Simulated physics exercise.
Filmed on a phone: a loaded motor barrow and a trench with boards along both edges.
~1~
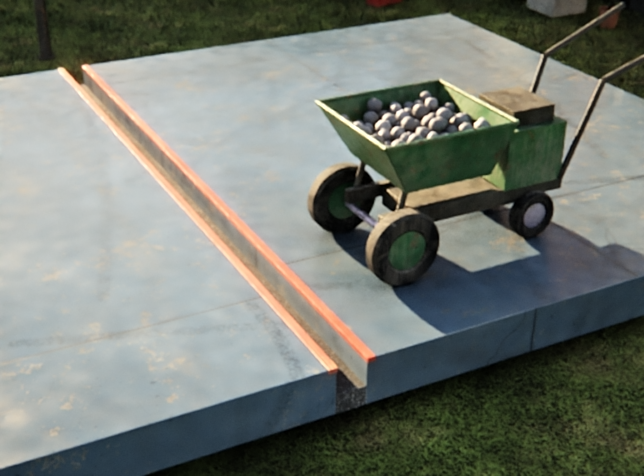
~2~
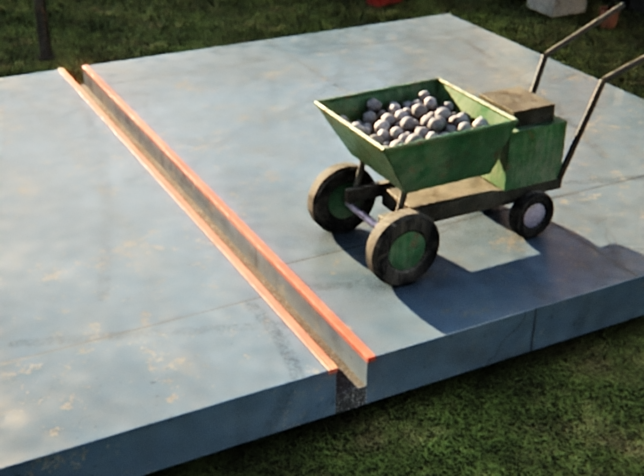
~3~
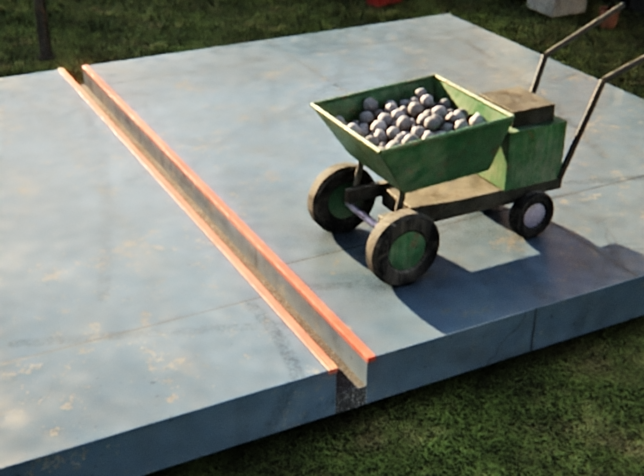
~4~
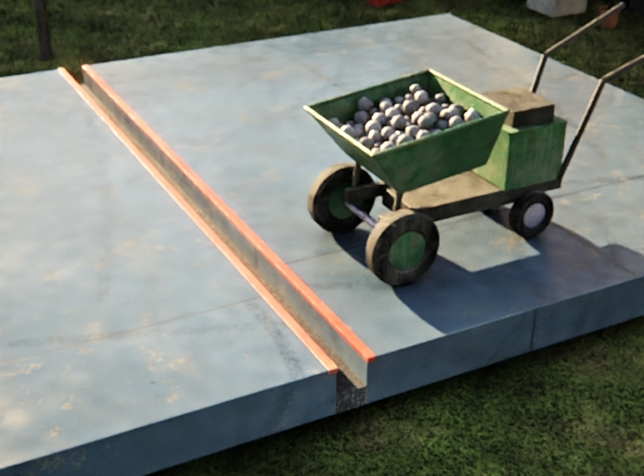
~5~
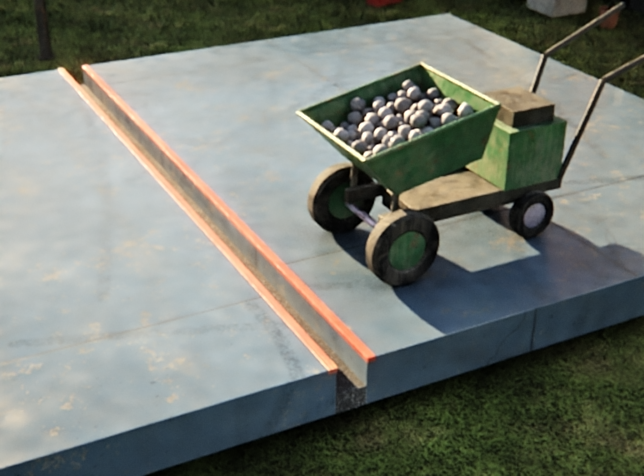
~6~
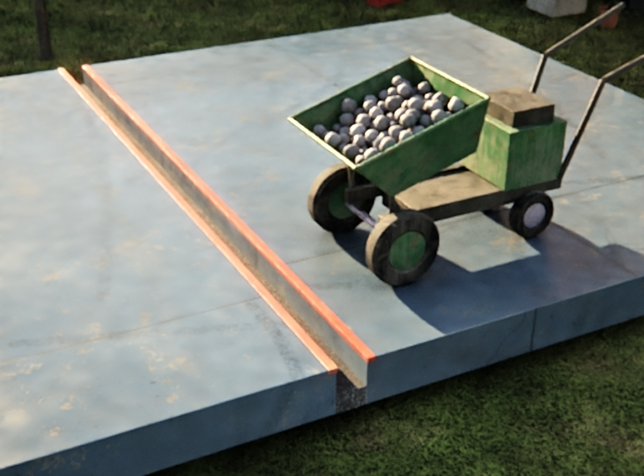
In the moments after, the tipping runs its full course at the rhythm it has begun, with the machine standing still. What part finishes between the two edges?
It catches under half.
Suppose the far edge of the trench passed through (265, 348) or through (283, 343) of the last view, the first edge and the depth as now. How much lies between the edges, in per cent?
Near 80 % and 60 %.
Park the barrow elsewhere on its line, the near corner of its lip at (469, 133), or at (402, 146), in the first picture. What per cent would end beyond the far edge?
About 0 and 40 per cent.
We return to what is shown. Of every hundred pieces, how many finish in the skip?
Some 15 per cent.
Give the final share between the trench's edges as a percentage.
Some 30 per cent.
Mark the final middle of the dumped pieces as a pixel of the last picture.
Around (241, 281).
Just after the last frame, skip tipped steeply; every one in the skip.
A moment on, skip tipped steeply; almost all in the skip; just a few in or heaped over the trench; about a tenth beyond it; just a few falling.
Further on, skip tipped right over; roughly half in the skip; about a tenth in or heaped over the trench; roughly half beyond it; just a few falling.
When it is over, skip tipped right over; about a tenth in the skip; roughly a quarter in or heaped over the trench; roughly half beyond it.
